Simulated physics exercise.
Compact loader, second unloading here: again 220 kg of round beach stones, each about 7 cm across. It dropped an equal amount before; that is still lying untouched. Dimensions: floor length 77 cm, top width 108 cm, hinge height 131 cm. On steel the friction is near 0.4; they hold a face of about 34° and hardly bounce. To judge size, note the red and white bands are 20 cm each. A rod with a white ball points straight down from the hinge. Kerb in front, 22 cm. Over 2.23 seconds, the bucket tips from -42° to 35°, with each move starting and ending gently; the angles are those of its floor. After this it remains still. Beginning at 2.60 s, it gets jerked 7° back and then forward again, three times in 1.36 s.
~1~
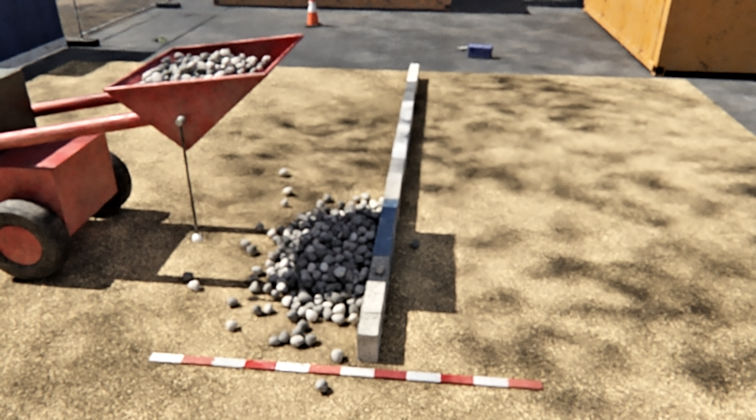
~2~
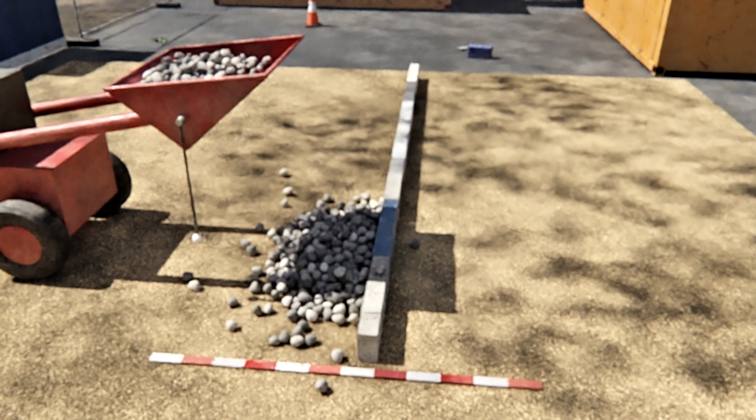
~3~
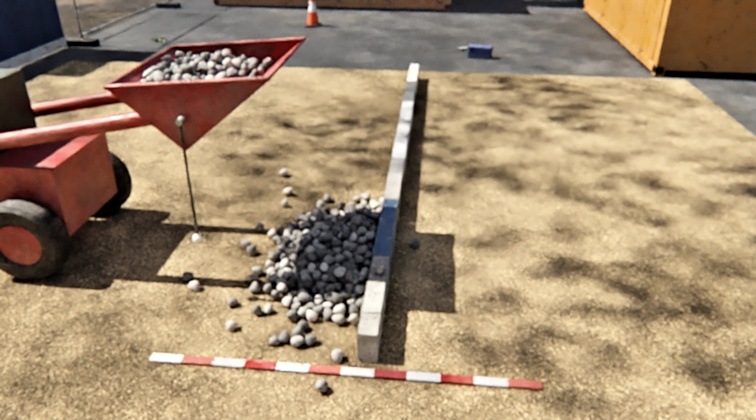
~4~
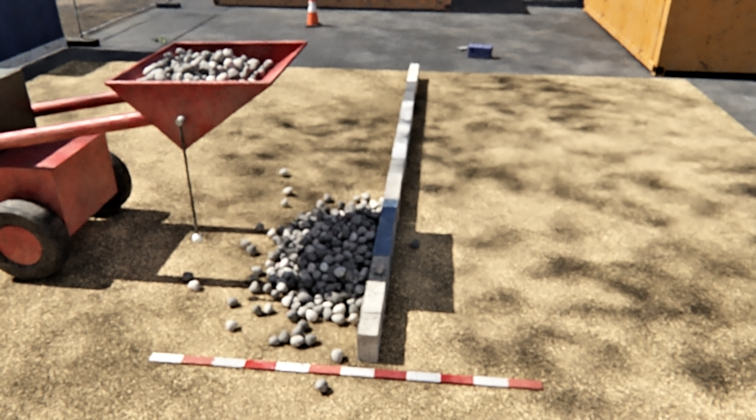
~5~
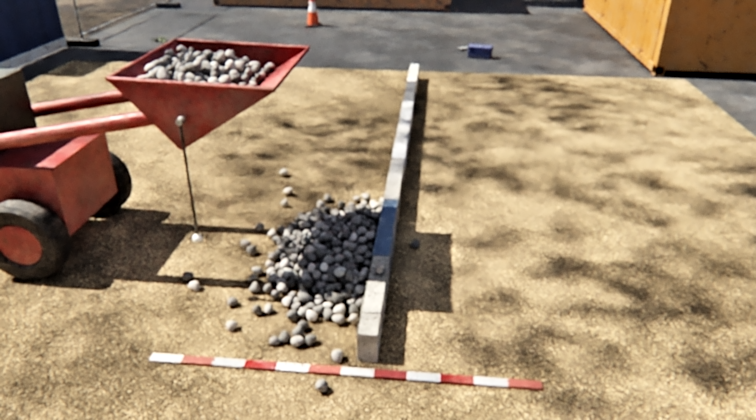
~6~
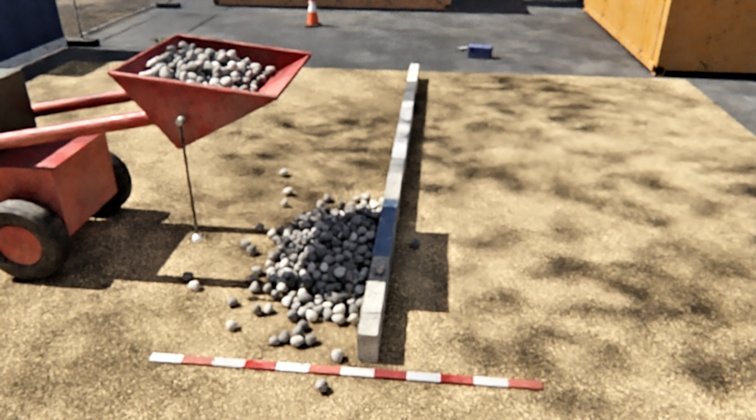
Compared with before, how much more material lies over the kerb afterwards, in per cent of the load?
Some 1 per cent of a load more.
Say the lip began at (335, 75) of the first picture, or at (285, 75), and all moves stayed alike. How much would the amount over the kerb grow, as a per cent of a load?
First some 60, then 10 per cent.
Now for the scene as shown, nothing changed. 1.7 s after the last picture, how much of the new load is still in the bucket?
Near 15 per cent of the load is held.
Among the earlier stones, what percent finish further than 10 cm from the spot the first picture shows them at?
I'd put it at about 15 per cent.
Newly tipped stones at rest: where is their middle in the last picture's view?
(335, 239).
Then, 1.1 s after the last picture the floor is at 23°; in per cent of one load, 96 in the bucket, 104 on this side of the kerb; the foremost stones are at (382, 234).
Then, 1.7 s after the last picture the floor is at 35°; in per cent of one load, 15 in the bucket, 185 on this side of the kerb; the foremost stones are at (382, 230).
Then, 3.8 s after the last picture the floor is at 35°; in per cent of one load, 0 in the bucket, 198 on this side of the kerb, 2 over the kerb; the foremost stones are at (409, 253).
Then, 6.3 s after the last picture the floor is at 35°; in per cent of one load, 0 in the bucket, 198 on this side of the kerb, 2 over the kerb; the foremost stones are at (409, 253). Net gain over the kerb, 1.
